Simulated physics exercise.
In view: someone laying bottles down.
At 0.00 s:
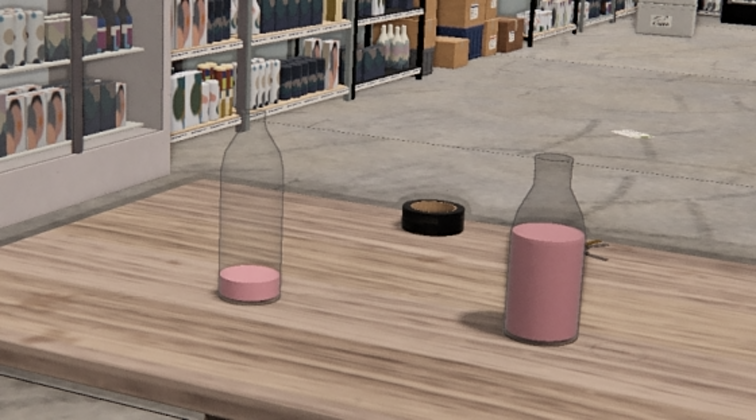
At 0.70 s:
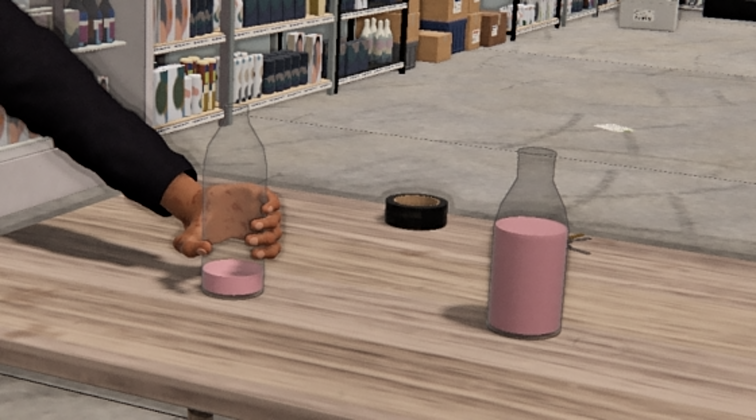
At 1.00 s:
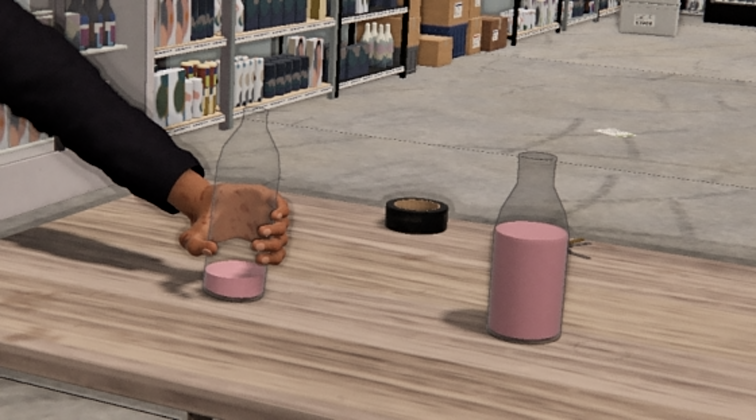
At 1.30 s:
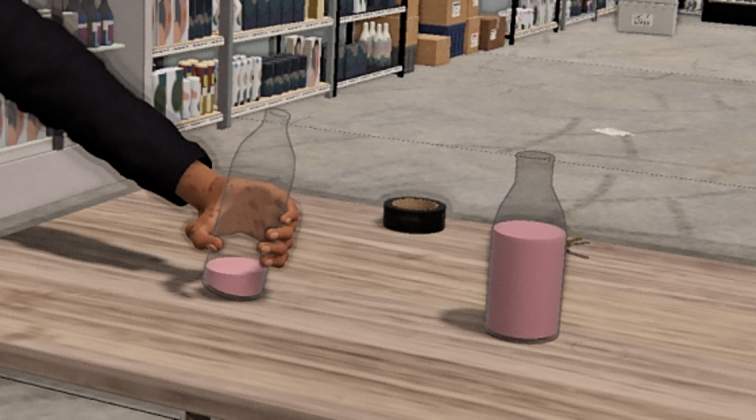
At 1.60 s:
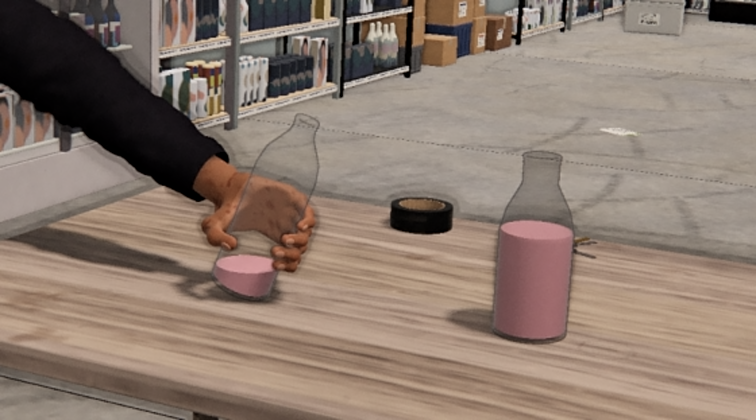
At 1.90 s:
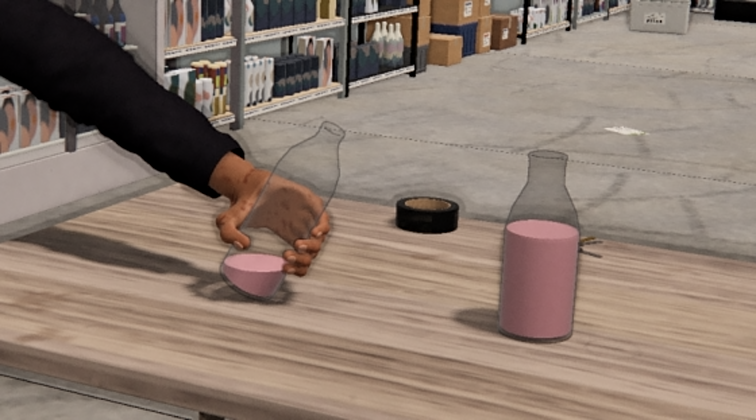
A hand reached in from the left, took hold of the nearly empty clear bottle and leaned it over to the right, while the fuller bottle of pink liquid stood upright on the wooden table.
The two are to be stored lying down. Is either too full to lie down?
The left one holds it all and the right one lets some out.
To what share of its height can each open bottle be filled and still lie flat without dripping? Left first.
In turn 26 and 18 per cent.
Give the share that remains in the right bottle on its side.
Near 30 in a hundred.
By 2.6 s, the left bottle is nearly down; left bottle, dry at the neck.
By 3.6 s, the left bottle lies flat; left bottle, dry at the neck.
By 6.5 s, both lie flat; left bottle, dry at the neck; right bottle, some has come out.
